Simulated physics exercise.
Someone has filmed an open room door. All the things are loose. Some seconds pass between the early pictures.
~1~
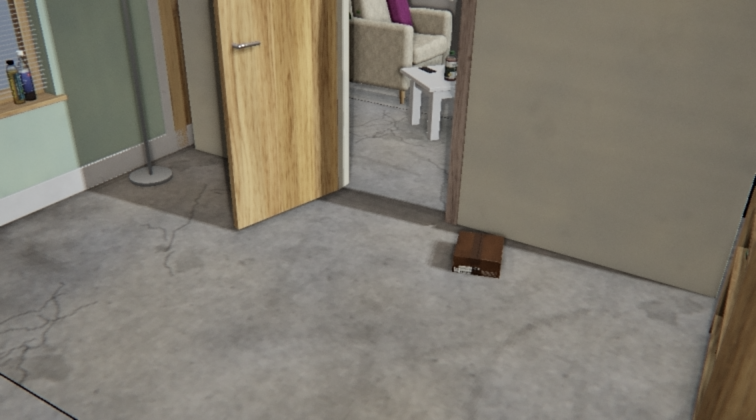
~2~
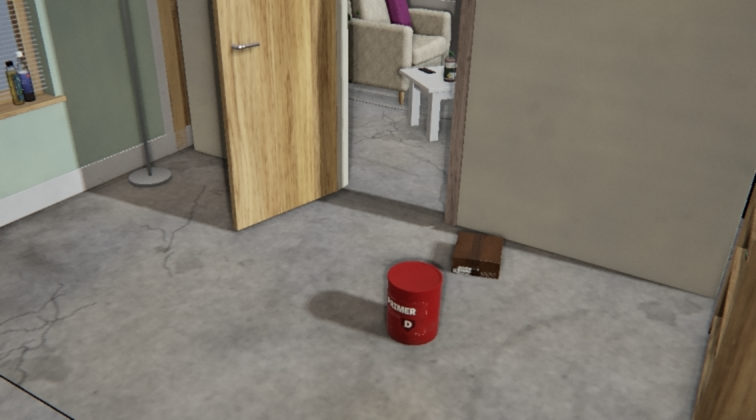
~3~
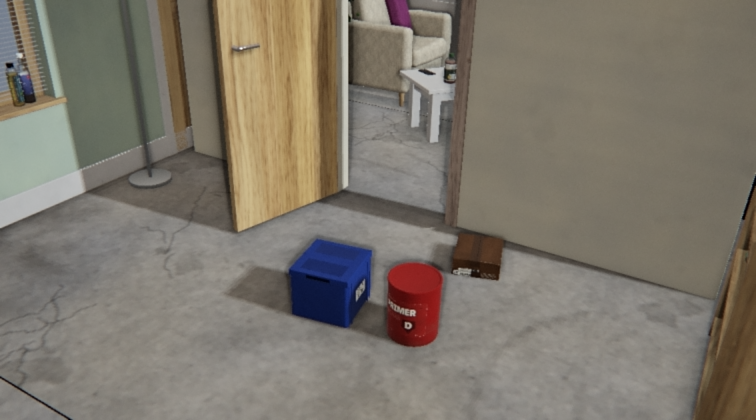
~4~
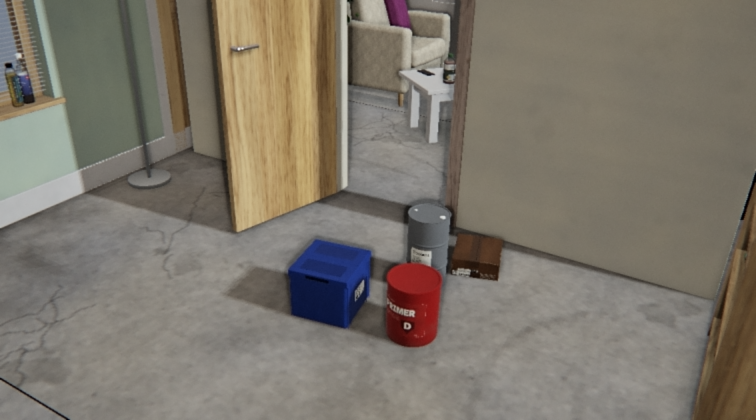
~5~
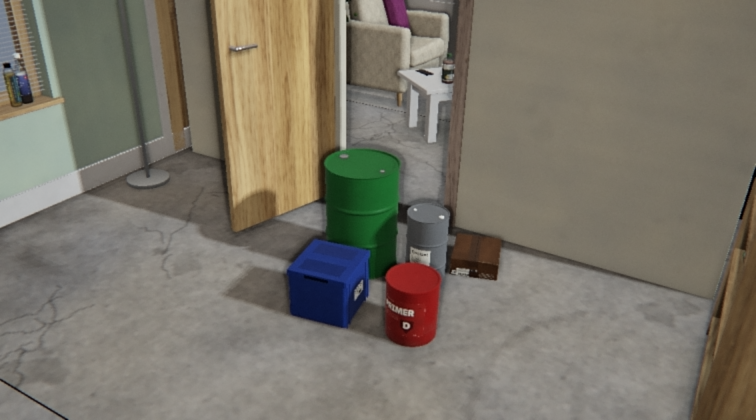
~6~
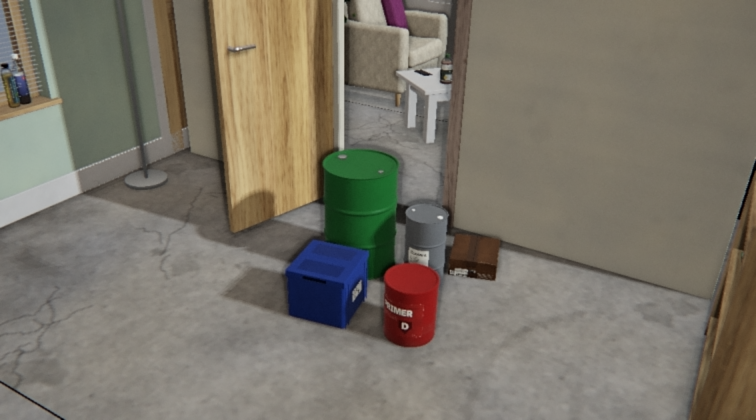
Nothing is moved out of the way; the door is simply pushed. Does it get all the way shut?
Here the door stops short.
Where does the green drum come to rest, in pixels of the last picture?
Near (380, 215).
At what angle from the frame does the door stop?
About 50°.
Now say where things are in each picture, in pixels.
Door wide open and still, in the first frame.
Door wide open and still; brown parcel (478, 255); red pail (414, 303), in the second frame.
Door wide open and still; blue tote (332, 283), in the third frame.
Door wide open and still; brown parcel (477, 256); red pail (413, 305), in the fourth frame.
Door wide open and still; blue tote (330, 283); grey canister (426, 248), in the fifth frame.
Door wide open and still; green drum (360, 214); brown parcel (475, 256), in the sixth frame.
Then, 0.60 s later than the last frame, door 76° open.
Then, 0.90 s later than the last frame, door 57° open; green drum moved a little near (370, 215).
When it is over, door 52° open; all 5 as before. End places, in pixels of the last picture, green drum near (380, 216).
